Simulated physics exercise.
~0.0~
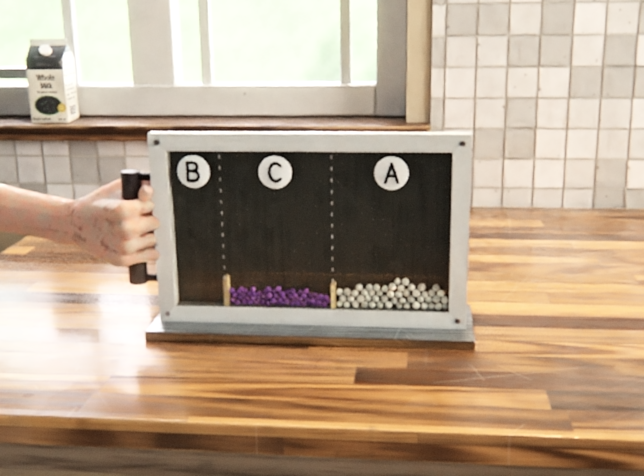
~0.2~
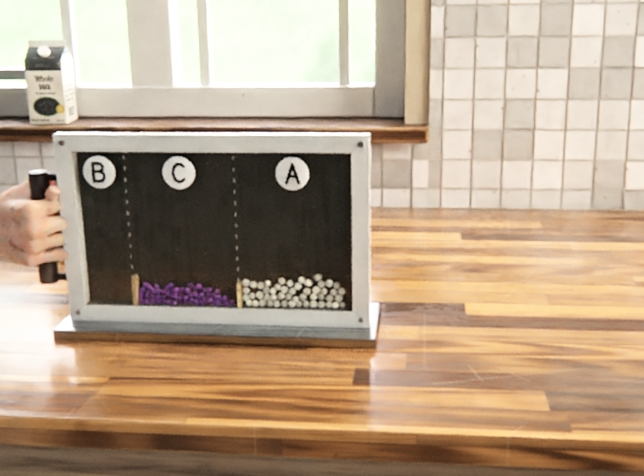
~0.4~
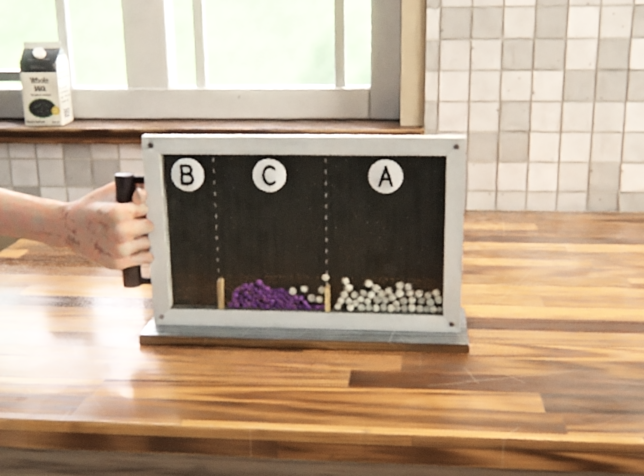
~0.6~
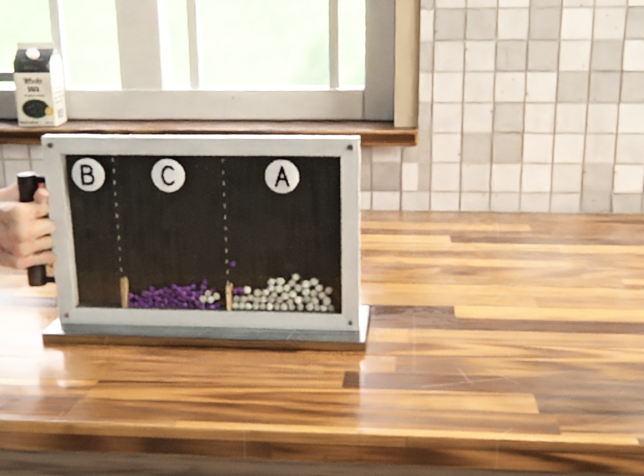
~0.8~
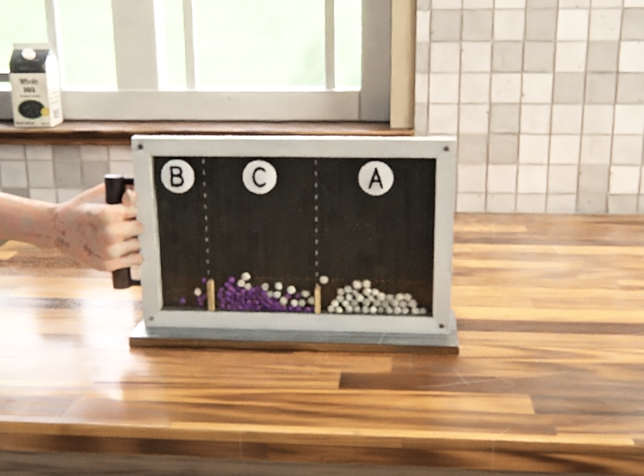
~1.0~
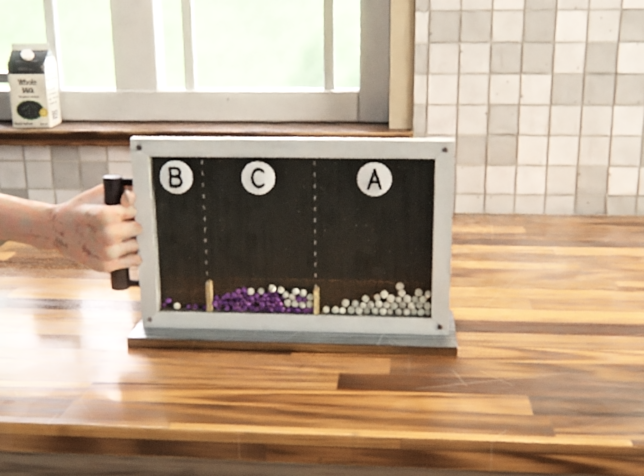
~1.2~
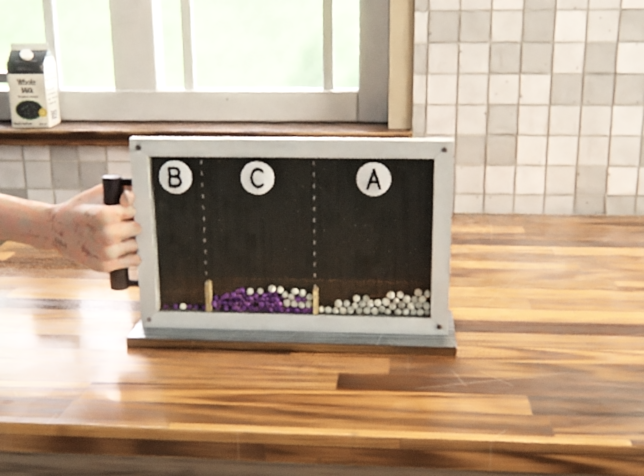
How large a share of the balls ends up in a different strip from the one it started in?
A middling share changes strip. Several white balls end up among the purple ones in C and a few balls lie in B, but most stay in the strip where they began.
